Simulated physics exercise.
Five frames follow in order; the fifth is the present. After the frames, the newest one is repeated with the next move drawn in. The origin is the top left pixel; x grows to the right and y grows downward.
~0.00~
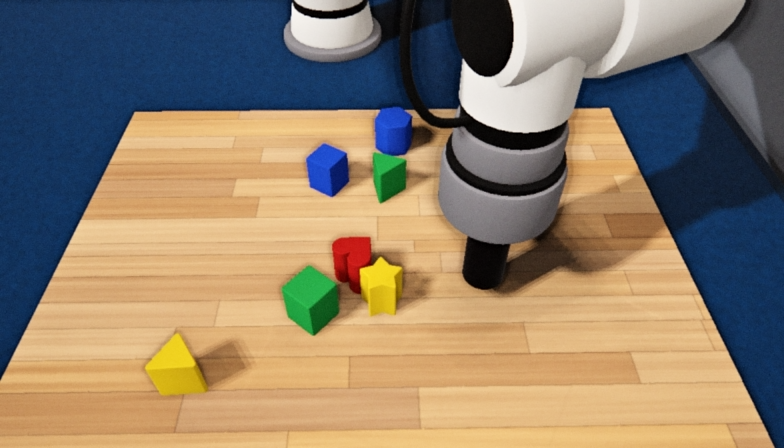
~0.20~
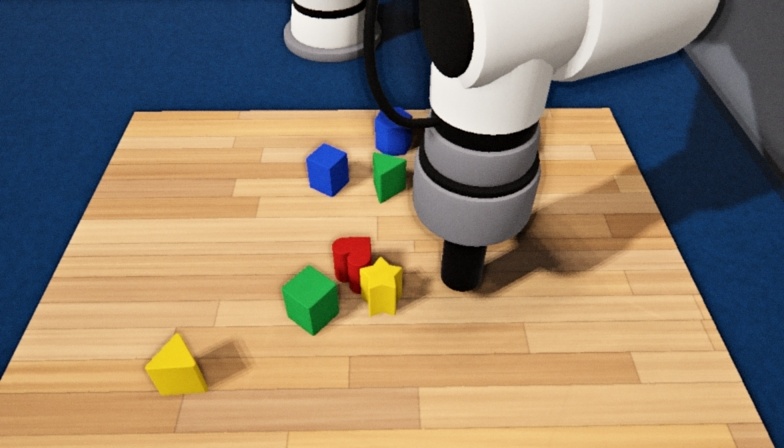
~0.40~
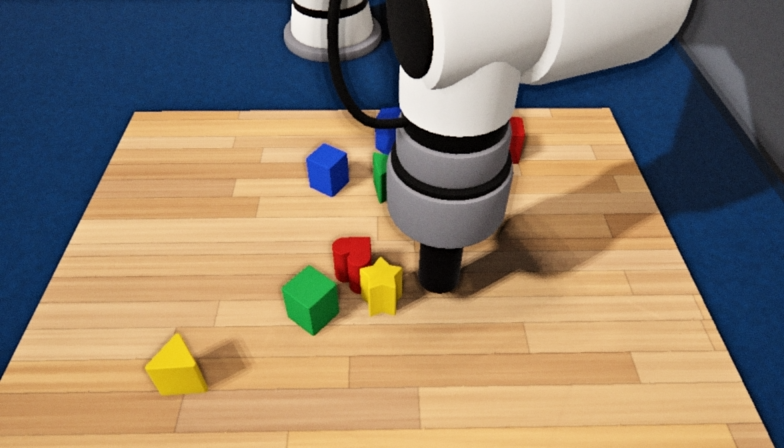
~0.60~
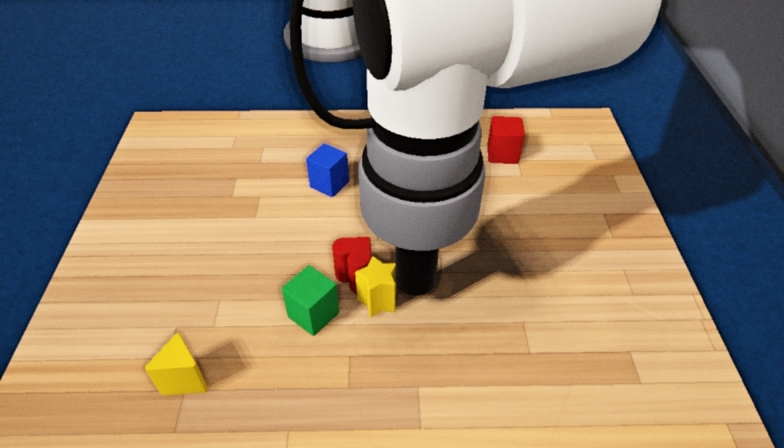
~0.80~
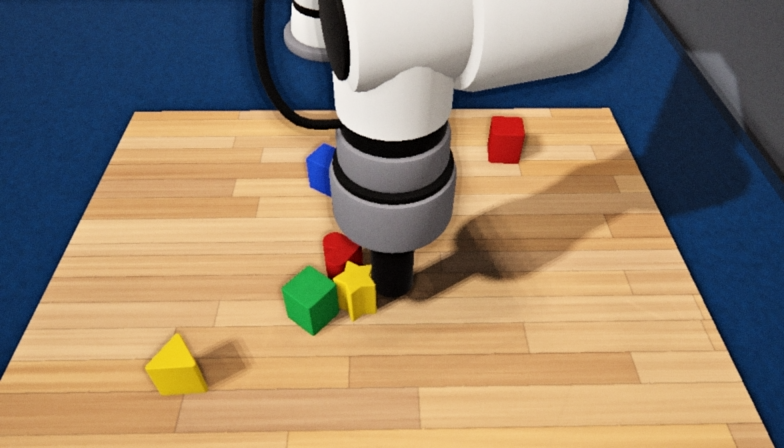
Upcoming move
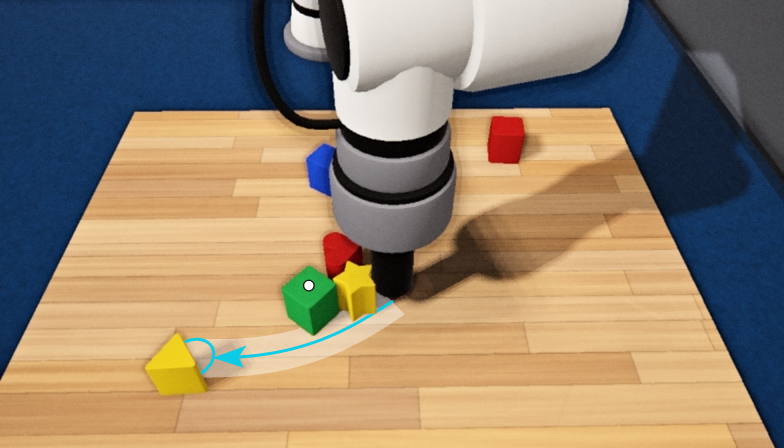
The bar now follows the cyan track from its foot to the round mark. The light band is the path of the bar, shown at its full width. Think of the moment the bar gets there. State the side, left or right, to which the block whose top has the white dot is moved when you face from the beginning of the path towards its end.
Its sideways move is to the right.
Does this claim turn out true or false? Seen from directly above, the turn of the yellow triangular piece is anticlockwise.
My answer: True.
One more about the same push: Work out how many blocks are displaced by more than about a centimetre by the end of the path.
My guess is at least three.
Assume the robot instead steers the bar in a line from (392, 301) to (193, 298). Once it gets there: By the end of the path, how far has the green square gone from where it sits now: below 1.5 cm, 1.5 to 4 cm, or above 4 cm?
The block shifts more than 4 cm.
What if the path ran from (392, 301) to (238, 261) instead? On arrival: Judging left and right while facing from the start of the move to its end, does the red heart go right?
Yes, I think so.
The drawn path runs from (392, 301) over (335, 334) and (265, 354) to (192, 358); the dot is on the green square.
On the path given first. One third of the way, bar (331, 315); green square (257, 291), turned 25° clockwise; red heart (335, 247), turned 15° clockwise; yellow star (298, 293), turned 30° clockwise.
Two thirds of the way, bar (258, 336); green square (214, 280), turned 65° clockwise; red heart (335, 247), turned 15° clockwise; yellow star (241, 299), turned 65° clockwise.
At the end, bar (183, 339); yellow triangular piece (151, 361), turned 35° anticlockwise; green square (202, 267), turned 95° clockwise; red heart (335, 247), turned 15° clockwise; yellow star (203, 300), turned 120° clockwise.
